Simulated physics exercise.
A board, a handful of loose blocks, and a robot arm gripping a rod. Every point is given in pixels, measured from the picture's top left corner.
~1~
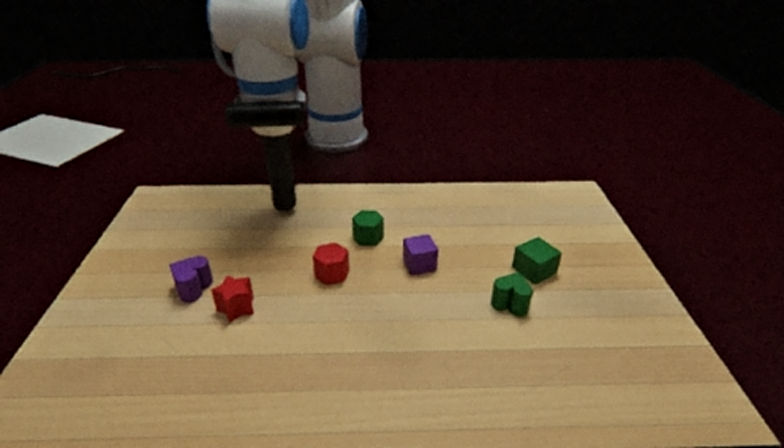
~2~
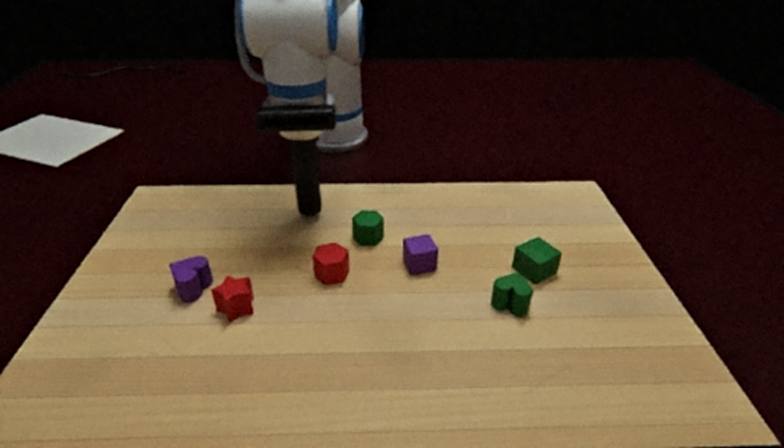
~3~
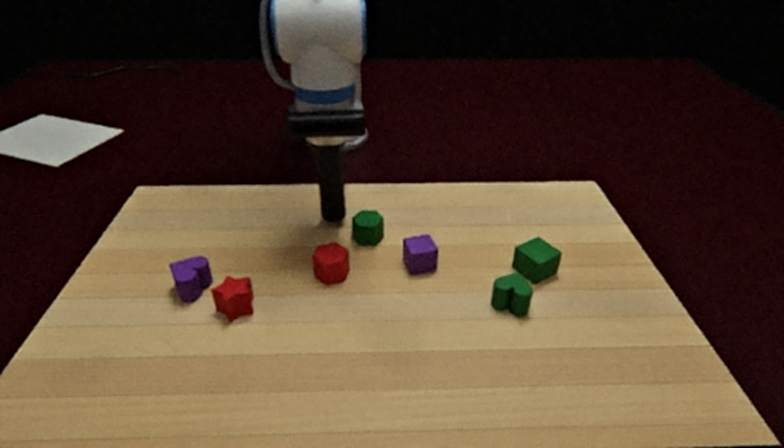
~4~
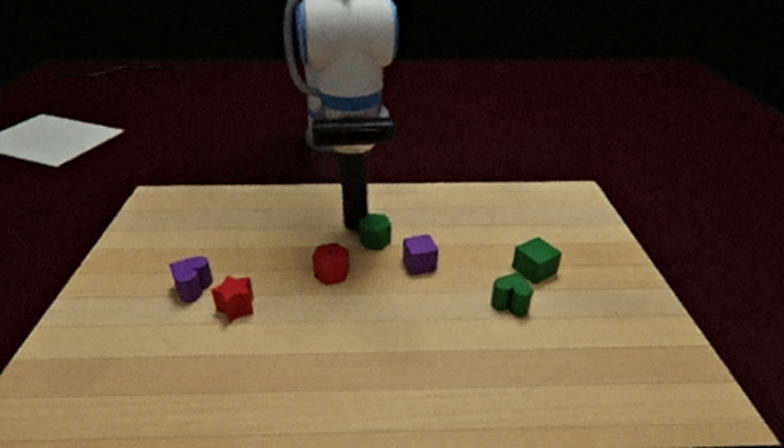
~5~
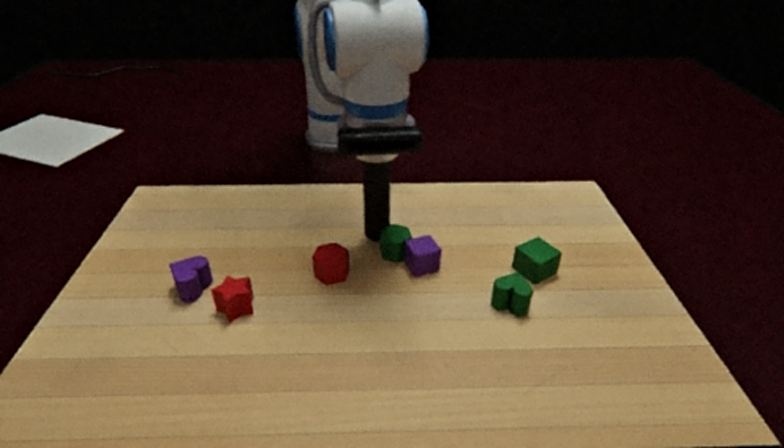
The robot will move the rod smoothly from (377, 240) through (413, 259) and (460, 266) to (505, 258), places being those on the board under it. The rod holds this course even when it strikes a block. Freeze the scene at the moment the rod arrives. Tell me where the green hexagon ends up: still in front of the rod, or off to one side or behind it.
Most likely the green hexagon slides off.
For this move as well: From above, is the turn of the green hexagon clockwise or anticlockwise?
Looking down, it rotates clockwise.
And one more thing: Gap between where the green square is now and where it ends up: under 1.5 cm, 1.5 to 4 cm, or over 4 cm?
The answer is under 1.5 cm.
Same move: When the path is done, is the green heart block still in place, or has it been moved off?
It keeps its spot.
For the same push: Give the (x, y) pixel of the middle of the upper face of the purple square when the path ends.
It will end up at (464, 265).
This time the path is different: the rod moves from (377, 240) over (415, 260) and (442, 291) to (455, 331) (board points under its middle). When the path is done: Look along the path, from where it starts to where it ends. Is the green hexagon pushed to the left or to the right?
Answer: Right.
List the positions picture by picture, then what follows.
The first frame shows rod tip at (285, 206); block tops, green hexagon at (368, 217); purple square at (421, 243); green heart block at (515, 283); green square at (539, 249).
The second frame shows rod at (310, 210); blocks unchanged.
The third frame shows rod at (334, 216); blocks unchanged.
The fourth frame shows rod at (356, 225); green hexagon at (375, 221).
The fifth frame shows rod at (377, 234); green hexagon at (396, 232); purple square at (423, 245); green heart block at (515, 283); green square at (539, 249).
On the path given first. One third of the way, rod at (415, 253); green hexagon at (425, 257), turned 25° clockwise; purple square at (455, 262), turned 55° anticlockwise.
Two thirds of the way, rod at (461, 259); green hexagon at (430, 262), turned 50° clockwise; purple square at (464, 265), turned 55° anticlockwise.
At the end, rod at (506, 252); green hexagon at (430, 262), turned 50° clockwise; purple square at (464, 265), turned 55° anticlockwise; green heart block in place; green square in place.
